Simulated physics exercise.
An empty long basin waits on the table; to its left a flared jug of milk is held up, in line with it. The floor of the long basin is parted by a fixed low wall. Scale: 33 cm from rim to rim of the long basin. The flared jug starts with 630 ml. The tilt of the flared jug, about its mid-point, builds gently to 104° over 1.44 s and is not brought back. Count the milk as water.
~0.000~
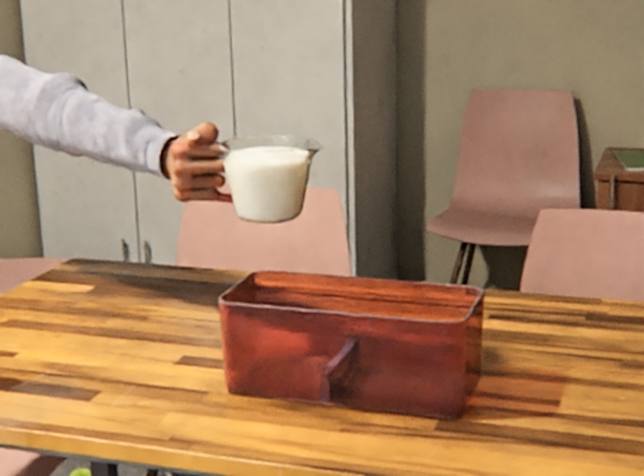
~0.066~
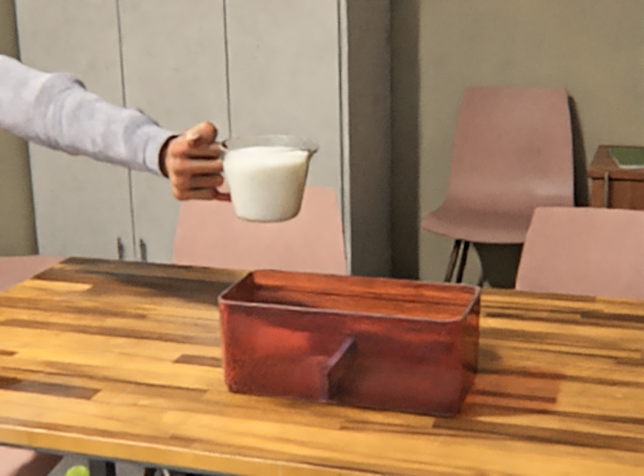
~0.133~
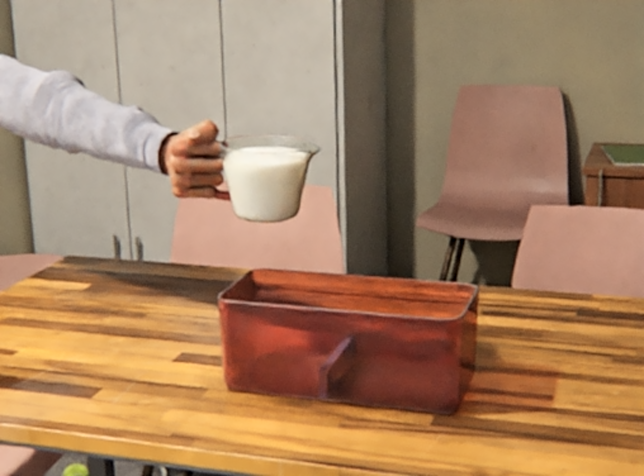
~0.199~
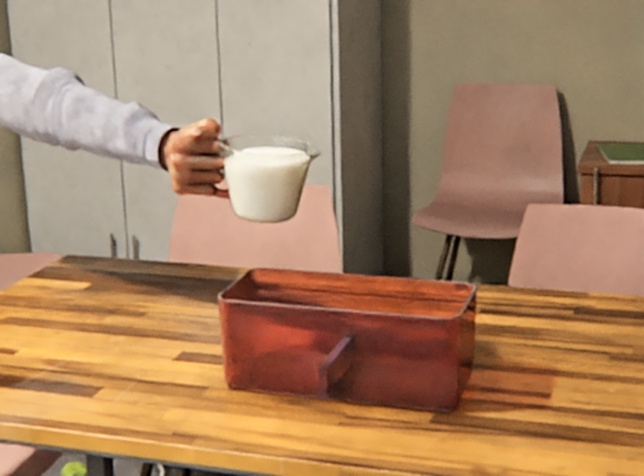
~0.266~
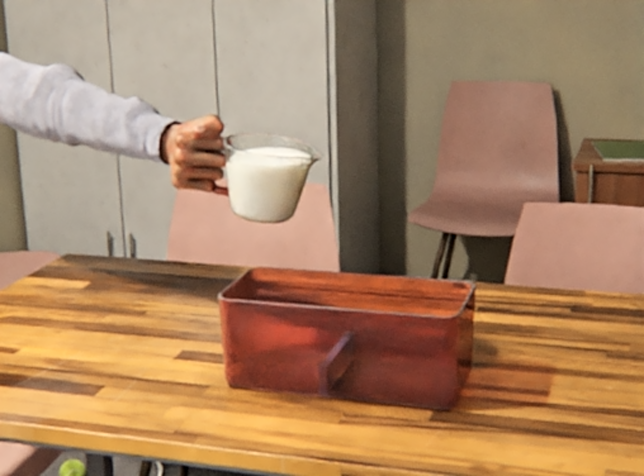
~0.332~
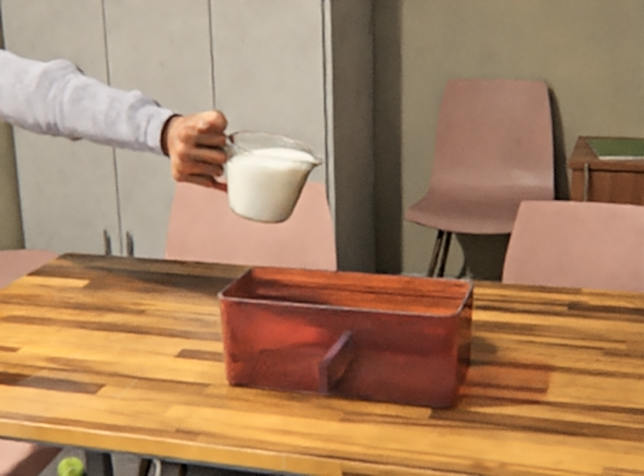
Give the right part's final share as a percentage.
About 90 per cent.
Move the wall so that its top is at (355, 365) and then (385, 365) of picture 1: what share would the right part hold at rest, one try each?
In turn about 75 and 40 per cent.
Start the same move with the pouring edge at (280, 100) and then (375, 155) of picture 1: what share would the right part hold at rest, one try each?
In turn about 60 and 95 per cent.
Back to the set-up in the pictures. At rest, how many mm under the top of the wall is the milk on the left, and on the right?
Some 38 mm on the left and 16 mm on the right.
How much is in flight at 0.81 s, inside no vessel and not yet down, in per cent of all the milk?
Some 22 per cent.
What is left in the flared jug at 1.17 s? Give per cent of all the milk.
Some 10 per cent.
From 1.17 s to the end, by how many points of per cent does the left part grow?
About 7 per cent.
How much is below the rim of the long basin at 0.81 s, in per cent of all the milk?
Near 14 in a hundred.
After 0.81 s the tilt is 63° and 63 per cent is still to pour, 0 is left of the wall and 15 right of it.
After 1.17 s the tilt is 95° and 10 per cent is still to pour, 3 is left of the wall and 75 right of it.
After 1.54 s the tilt is 104° and 0 per cent is still to pour, 9 is left of the wall and 90 right of it.
After 1.94 s the tilt is 104° and 0 per cent is still to pour, 9 is left of the wall and 90 right of it.
In the end 9 per cent lies left of the wall, 90 right of it and 1 outside.
